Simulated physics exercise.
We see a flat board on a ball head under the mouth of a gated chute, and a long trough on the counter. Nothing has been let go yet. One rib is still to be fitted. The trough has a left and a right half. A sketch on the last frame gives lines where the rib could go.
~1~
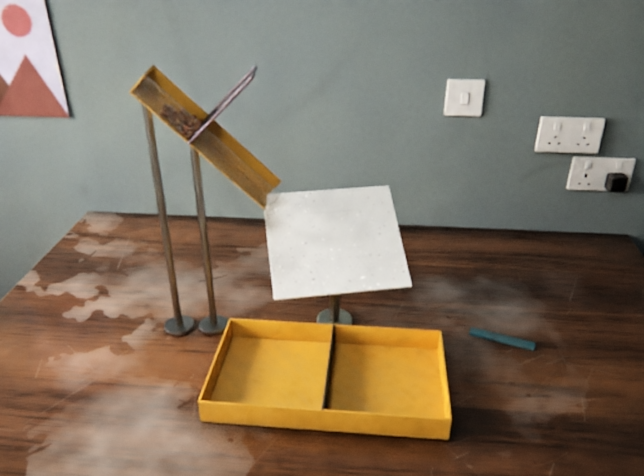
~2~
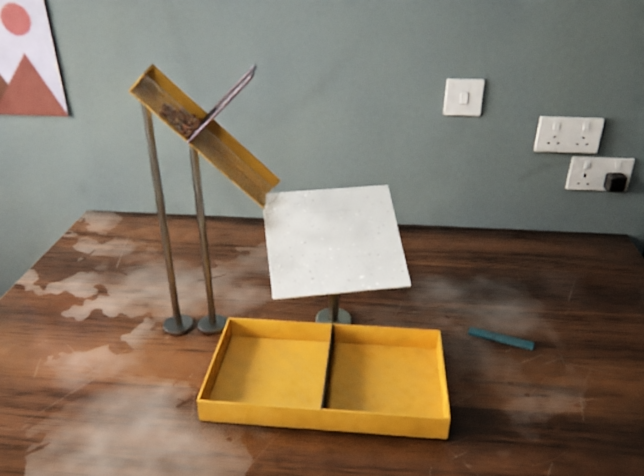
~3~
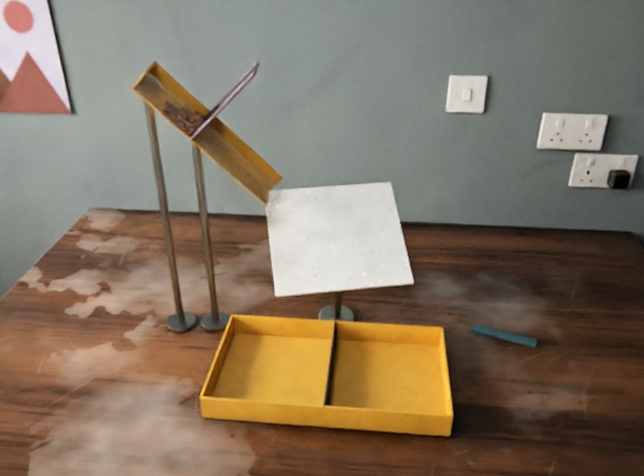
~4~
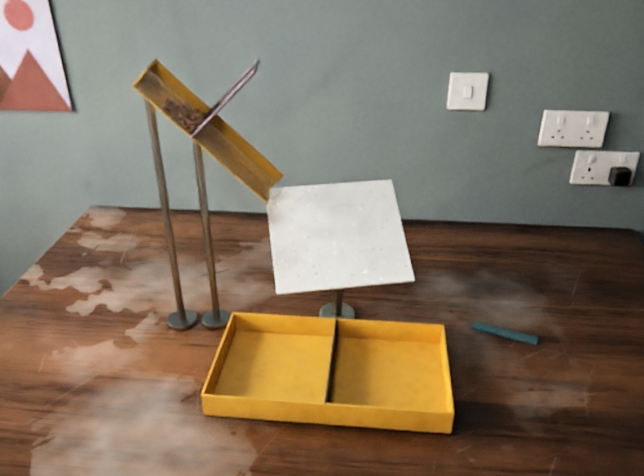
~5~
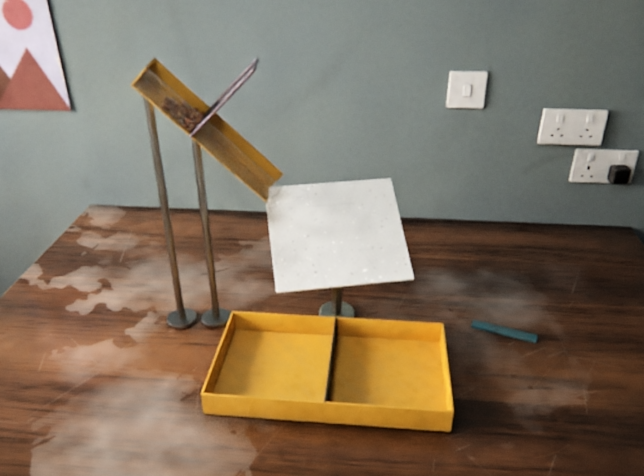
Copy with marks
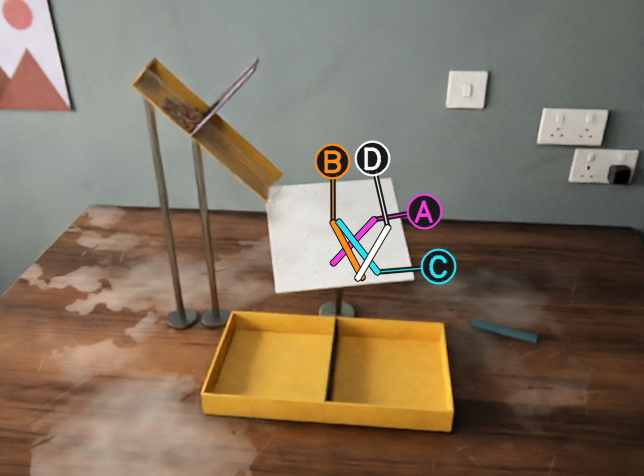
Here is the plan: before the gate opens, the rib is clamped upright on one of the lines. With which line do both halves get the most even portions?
Line A does it best.
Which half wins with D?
Right.
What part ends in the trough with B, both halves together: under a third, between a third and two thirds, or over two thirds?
It is over two thirds.
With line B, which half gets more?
More lands on the right.
On the marked copy, line A from (374, 219) to (333, 263); line B from (333, 222) to (362, 277); line C from (338, 221) to (377, 272); line D from (387, 227) to (357, 278).
With A, of what is caught, about two thirds in the left half, about a third in the right.
With B, of what is caught, a small part in the left half, nearly all in the right.
With C, of what is caught, a small part in the left half, nearly all in the right.
With D, of what is caught, a small part in the left half, most in the right.
